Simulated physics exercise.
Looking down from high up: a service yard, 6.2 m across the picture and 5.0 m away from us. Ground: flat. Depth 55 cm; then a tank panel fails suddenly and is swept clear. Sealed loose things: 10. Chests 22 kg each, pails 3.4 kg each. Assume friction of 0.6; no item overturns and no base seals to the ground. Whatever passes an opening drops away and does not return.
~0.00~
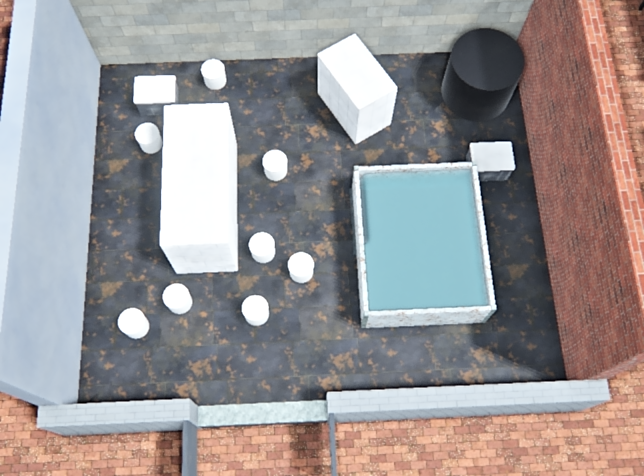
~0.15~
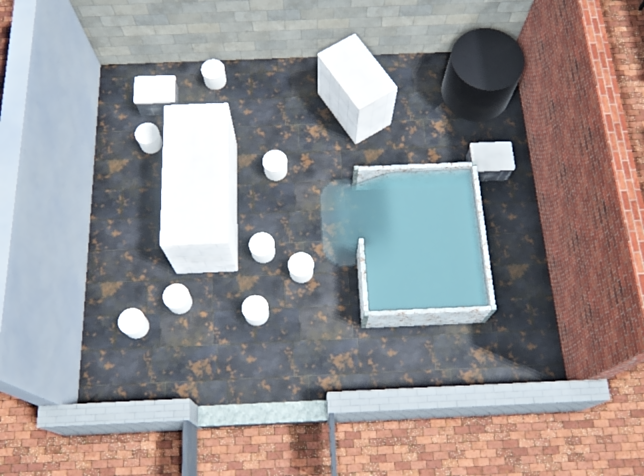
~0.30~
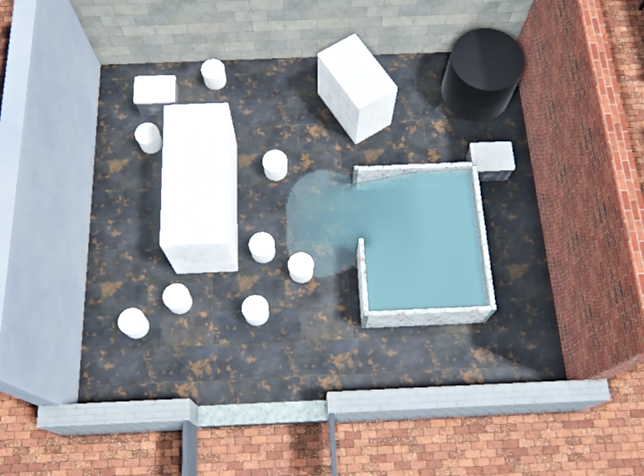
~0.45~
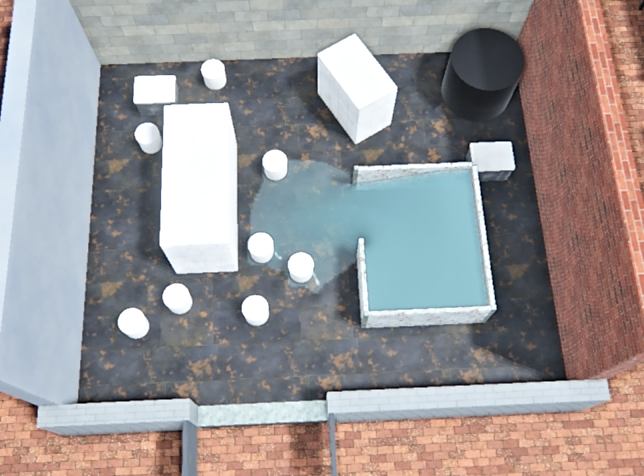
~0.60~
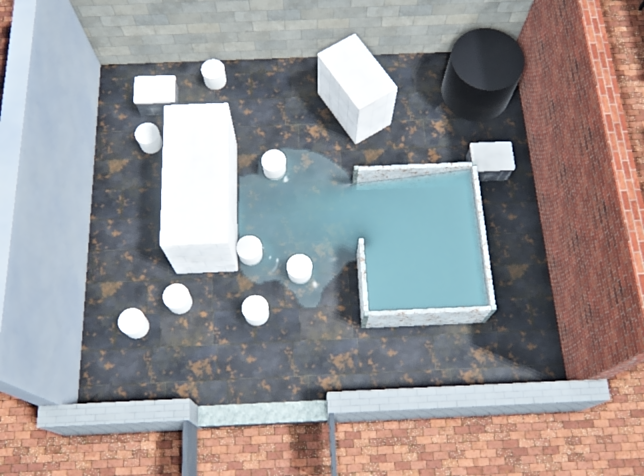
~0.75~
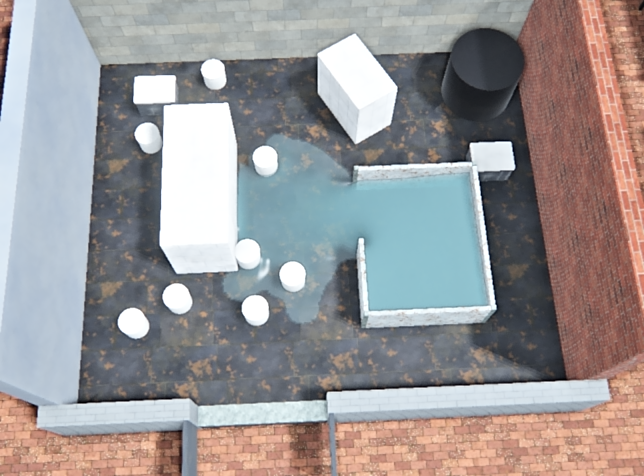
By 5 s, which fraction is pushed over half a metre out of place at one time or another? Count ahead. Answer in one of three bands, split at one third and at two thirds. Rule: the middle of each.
One to two thirds.
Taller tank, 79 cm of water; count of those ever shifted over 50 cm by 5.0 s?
The count would be 6.
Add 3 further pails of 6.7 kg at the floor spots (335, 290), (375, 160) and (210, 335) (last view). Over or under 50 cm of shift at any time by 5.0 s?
Outcome: Stays within first, stays within next, breaks the threshold last.
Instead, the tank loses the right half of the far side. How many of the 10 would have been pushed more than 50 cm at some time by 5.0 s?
That would give 3.
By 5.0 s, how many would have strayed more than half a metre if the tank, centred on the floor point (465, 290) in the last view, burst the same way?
Then the count would be 7.
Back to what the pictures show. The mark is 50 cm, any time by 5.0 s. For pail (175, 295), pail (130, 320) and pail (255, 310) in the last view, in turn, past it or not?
Well, in that order it's not reaching it, not reaching it, topping it.
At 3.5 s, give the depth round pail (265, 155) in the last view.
I'd say some 11 cm.
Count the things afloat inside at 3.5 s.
I get 1.
After 1.1 s 3 of 10 are over 50 cm from their spots; 2 afloat.
After 2.2 s 5 of 10 are over 50 cm from their spots; 1 afloat.
After 3.5 s 5 of 10 are over 50 cm from their spots; 1 afloat.
After 5.0 s 5 of 10 are over 50 cm from their spots, and 5 have been at some point; 0 afloat.
